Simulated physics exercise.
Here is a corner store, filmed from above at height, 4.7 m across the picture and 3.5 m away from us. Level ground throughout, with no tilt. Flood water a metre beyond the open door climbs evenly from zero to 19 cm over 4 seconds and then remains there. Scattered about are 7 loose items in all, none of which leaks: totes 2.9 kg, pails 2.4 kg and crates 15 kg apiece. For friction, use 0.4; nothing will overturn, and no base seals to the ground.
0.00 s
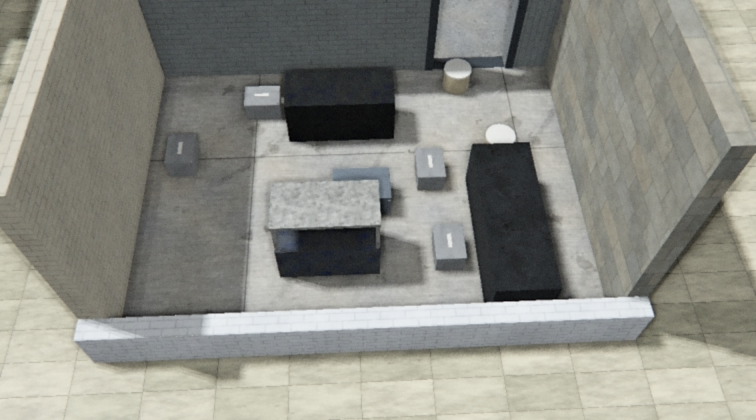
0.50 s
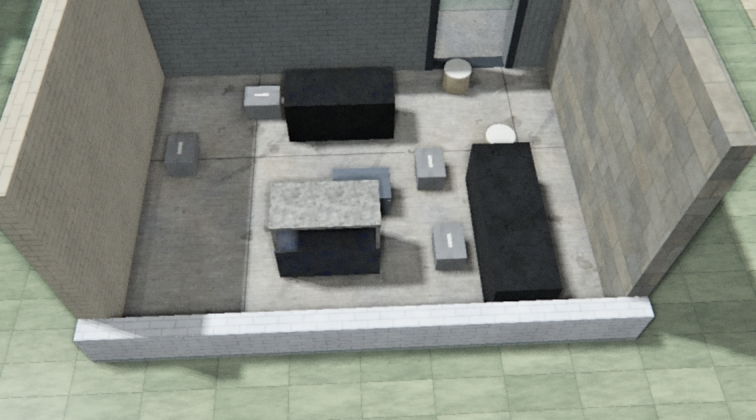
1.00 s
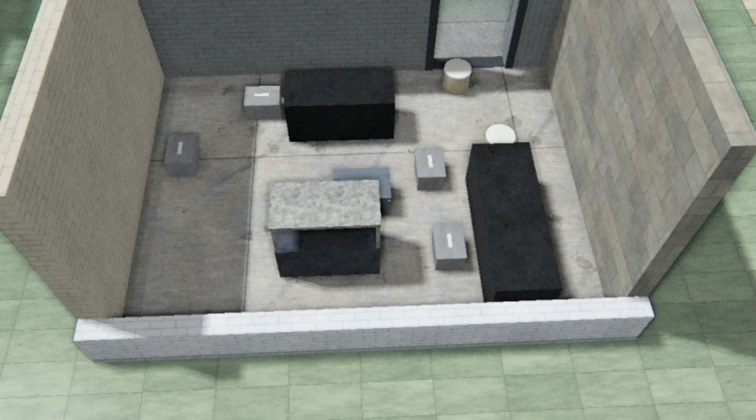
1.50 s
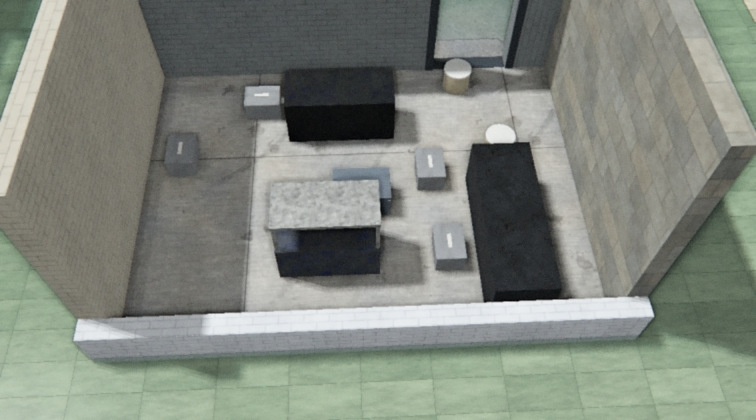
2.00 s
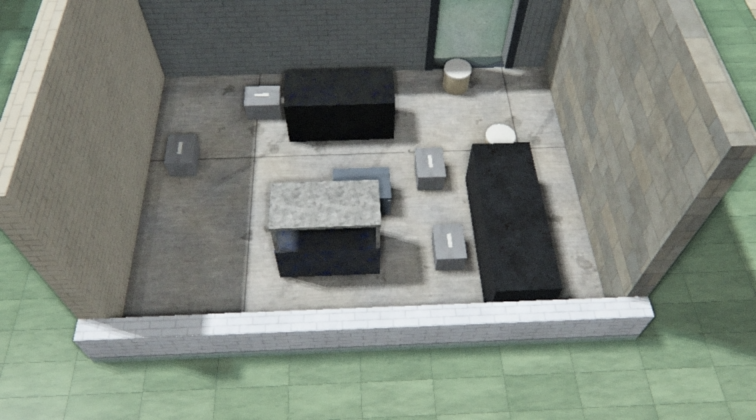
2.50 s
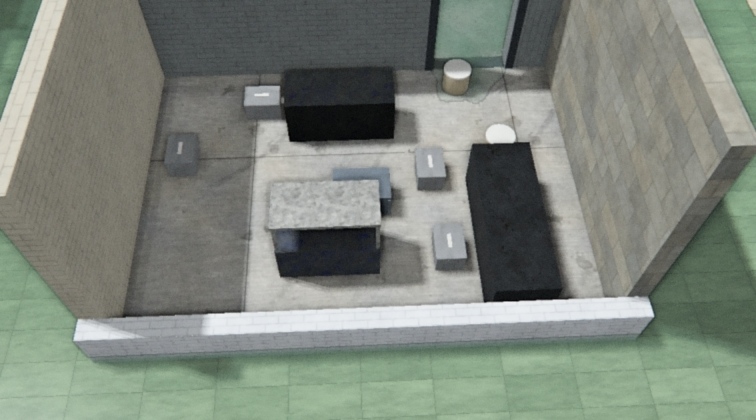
A walled store room seen from above, its black counters and grey boxes staying still as the pale ground outside turns green.
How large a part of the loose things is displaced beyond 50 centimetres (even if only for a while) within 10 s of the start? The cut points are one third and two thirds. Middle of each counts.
It falls between one third and two thirds.
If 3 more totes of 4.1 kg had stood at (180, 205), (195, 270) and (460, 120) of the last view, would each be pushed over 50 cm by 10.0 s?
Sequence: Below the line / below the line / above the line.
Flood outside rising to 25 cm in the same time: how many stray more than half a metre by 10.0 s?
Then the count would be 5.
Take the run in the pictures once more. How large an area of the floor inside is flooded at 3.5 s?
The covered patch comes to about 2.0 m2.
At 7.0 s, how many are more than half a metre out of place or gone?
At that moment it comes to 3.
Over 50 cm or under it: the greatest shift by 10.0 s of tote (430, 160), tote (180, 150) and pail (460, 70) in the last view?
In that order: More, under, over.
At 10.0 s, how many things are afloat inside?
The number is 2.
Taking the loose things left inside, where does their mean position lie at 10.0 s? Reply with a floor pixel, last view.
Around (316, 203).
After 3.5 s 1 of 7 are over 50 cm from their spots; 0 afloat.
After 4.5 s 1 of 7 are over 50 cm from their spots; 1 afloat.
After 7.0 s 3 of 7 are over 50 cm from their spots; 3 afloat.
After 10.0 s 3 of 7 are over 50 cm from their spots, and 4 have been at some point; 2 afloat.
